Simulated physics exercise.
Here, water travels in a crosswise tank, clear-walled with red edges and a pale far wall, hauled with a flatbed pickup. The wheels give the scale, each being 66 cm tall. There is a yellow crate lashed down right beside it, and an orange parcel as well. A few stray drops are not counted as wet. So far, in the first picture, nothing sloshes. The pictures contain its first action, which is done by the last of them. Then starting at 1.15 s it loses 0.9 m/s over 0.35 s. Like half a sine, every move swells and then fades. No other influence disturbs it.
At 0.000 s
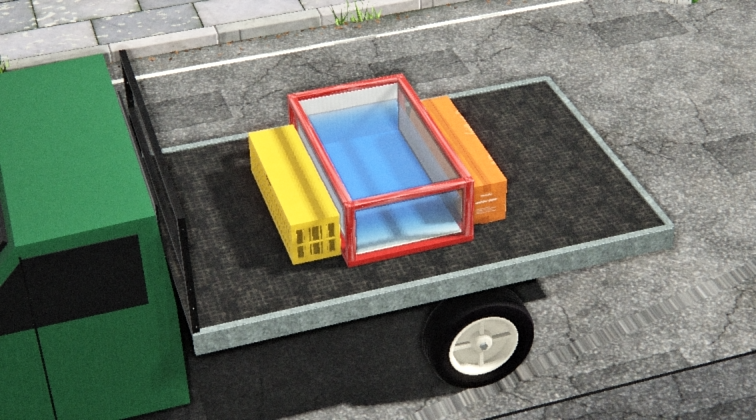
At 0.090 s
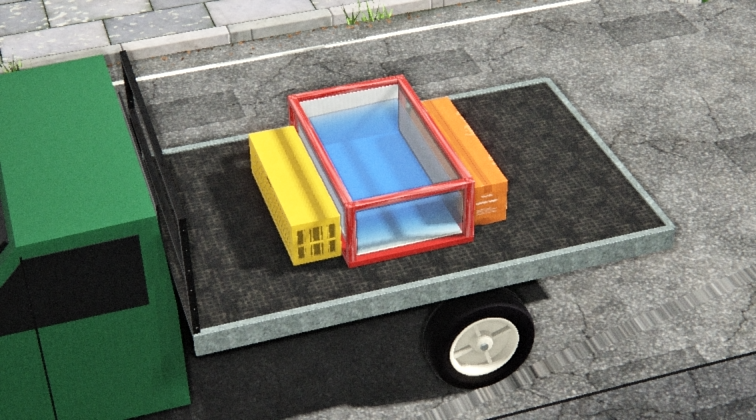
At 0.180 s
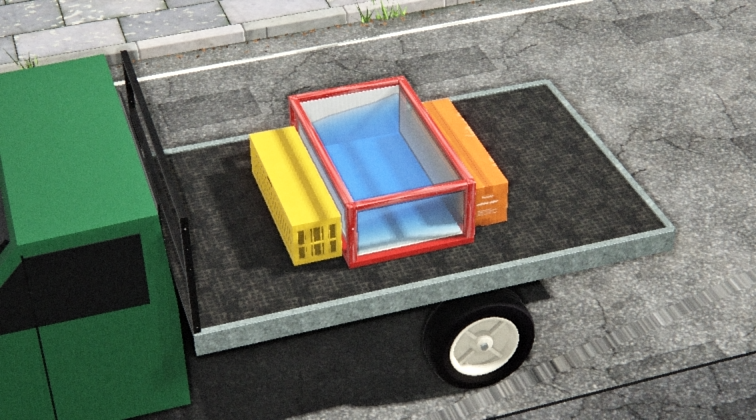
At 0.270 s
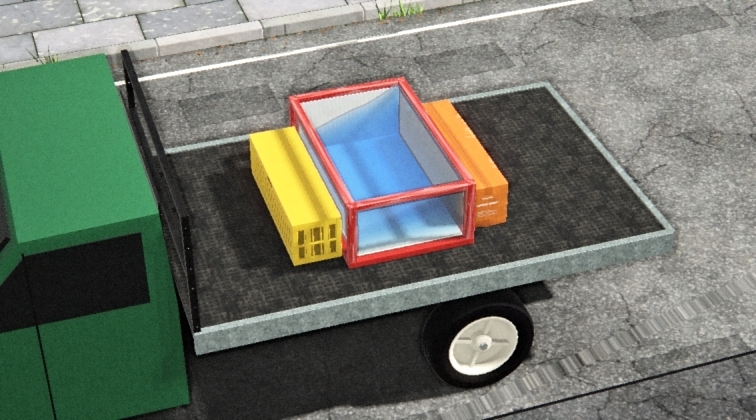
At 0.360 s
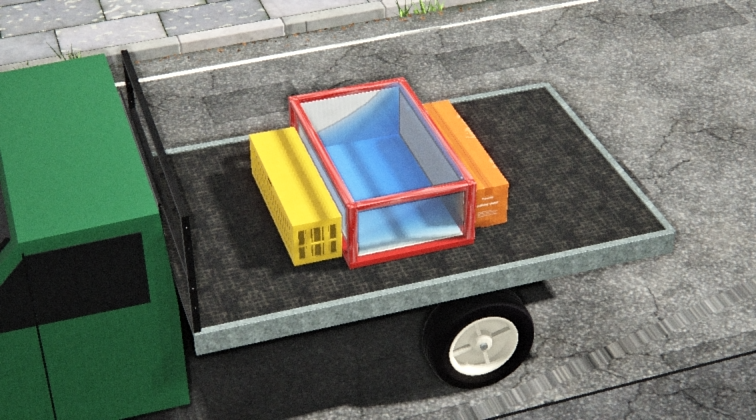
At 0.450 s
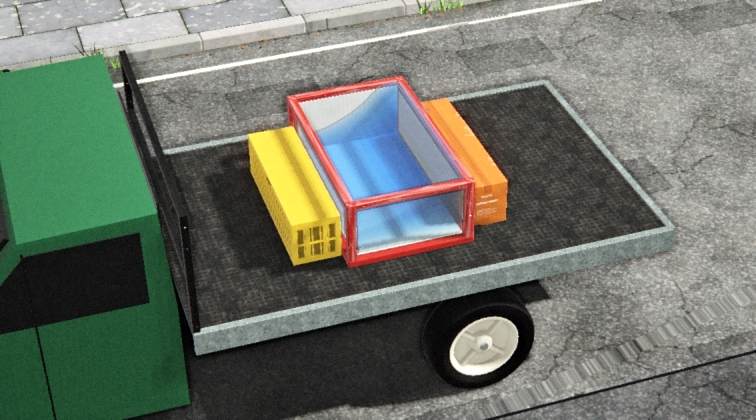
On a paved road beside a pale kerb, a green flatbed pickup rolls left, carrying a red-edged clear tank between yellow and orange boxes, as the blue water inside, level at first, slopes steadily up towards the right.
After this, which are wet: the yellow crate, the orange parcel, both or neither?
The yellow crate avoids the liquid; the orange parcel catches the liquid.
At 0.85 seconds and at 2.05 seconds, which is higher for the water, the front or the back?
It sits at the forward end first, and later at the rearward end.
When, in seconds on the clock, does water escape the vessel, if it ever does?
Close to 0.8 seconds.
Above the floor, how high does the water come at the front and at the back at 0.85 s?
I'd say some 40 centimetres in front and some 18 centimetres behind.
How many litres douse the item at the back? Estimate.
About 2 L.
By 0.85 s front 40 cm, middle 20 cm, back 18 cm above the floor; the loss stands at 1 per cent, over the back.
By 1.45 s front 25 cm, middle 23 cm, back 29 cm above the floor; the loss stands at 1 per cent, over the back.
By 2.05 s front 23 cm, middle 24 cm, back 28 cm above the floor; the loss stands at 1 per cent, over the back.
By 4.49 s the loss stands at 1 per cent, over the back; the yellow crate has caught a few drops and the orange parcel 2 litres.
